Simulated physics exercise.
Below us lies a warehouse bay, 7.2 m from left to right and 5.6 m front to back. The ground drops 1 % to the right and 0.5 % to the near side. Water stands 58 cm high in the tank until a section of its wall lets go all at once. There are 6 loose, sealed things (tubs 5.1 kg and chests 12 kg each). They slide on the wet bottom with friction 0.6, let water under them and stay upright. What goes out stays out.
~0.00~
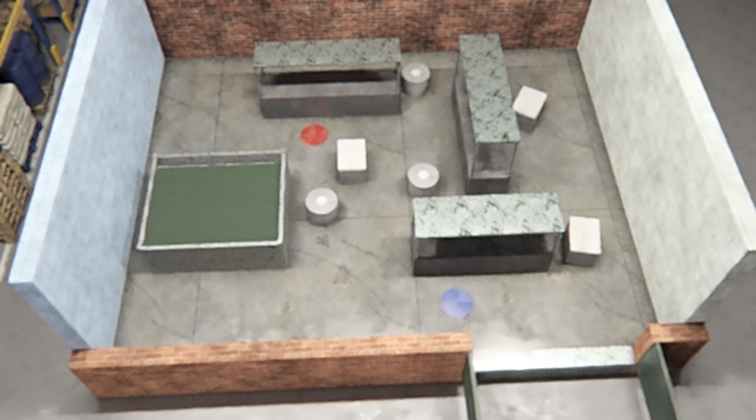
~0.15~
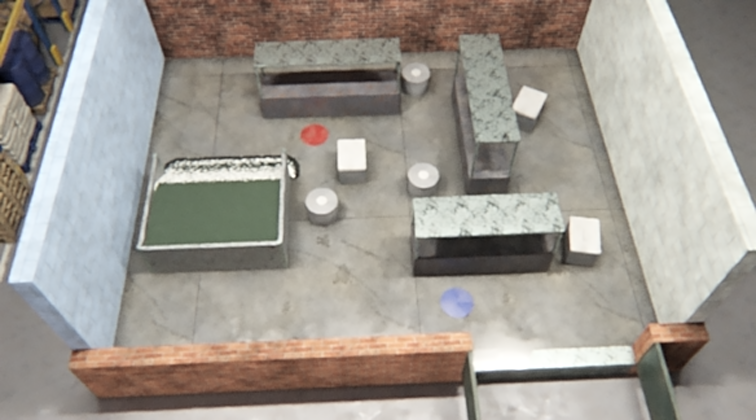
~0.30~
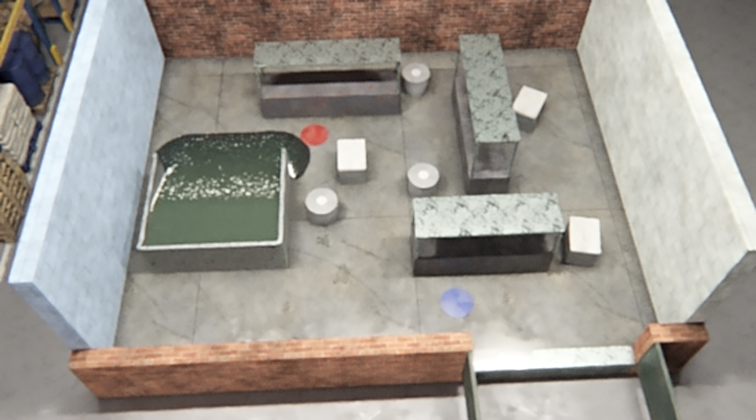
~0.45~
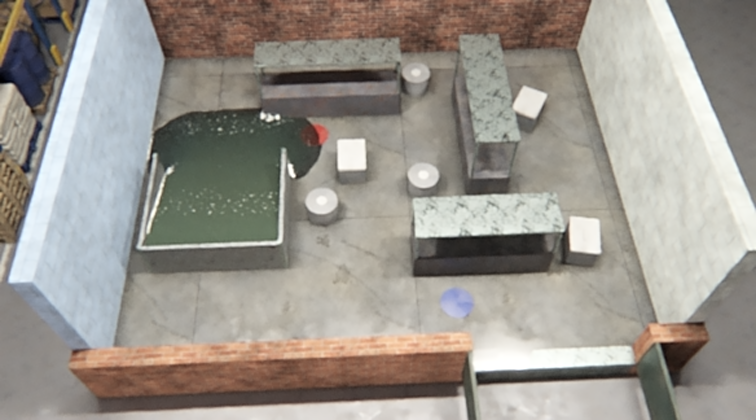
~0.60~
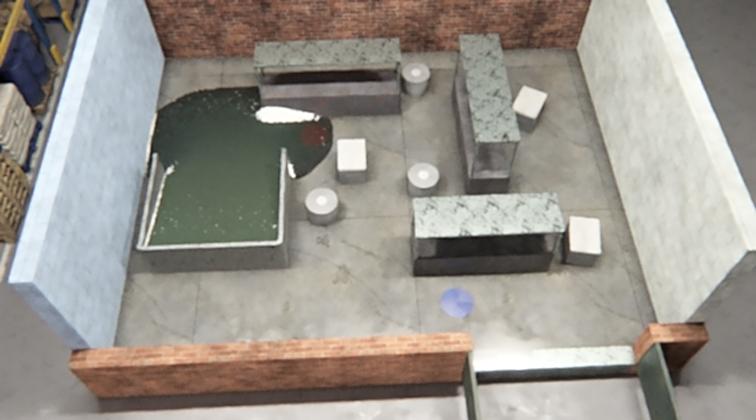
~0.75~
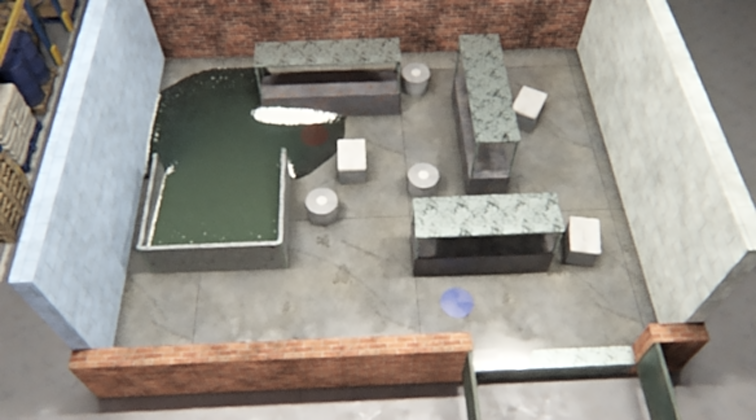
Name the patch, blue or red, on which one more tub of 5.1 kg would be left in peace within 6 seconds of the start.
Put it on blue.
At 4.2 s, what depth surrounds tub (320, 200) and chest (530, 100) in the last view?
About 2 and 0 cm.
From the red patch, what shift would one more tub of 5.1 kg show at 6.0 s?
About 150 cm.
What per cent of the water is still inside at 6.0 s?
Some 100 per cent remains.
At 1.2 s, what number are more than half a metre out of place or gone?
0 of them.
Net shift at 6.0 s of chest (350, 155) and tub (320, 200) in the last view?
In that order: 100 cm, 20 cm.
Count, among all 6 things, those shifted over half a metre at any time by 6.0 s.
I count 3.
After 1.2 s on blue it would be 0 cm off in 0 cm of water; on red it would be 61 cm off in 9 cm of water.
After 2.7 s on blue it would be 0 cm off in 0 cm of water; on red it would be 227 cm off in 10 cm of water.
After 4.2 s on blue it would be 0 cm off in 0 cm of water; on red it would be 230 cm off in 8 cm of water.
After 6.0 s on blue it would be 0 cm off in 0 cm of water; on red it would be 161 cm off in 5 cm of water.
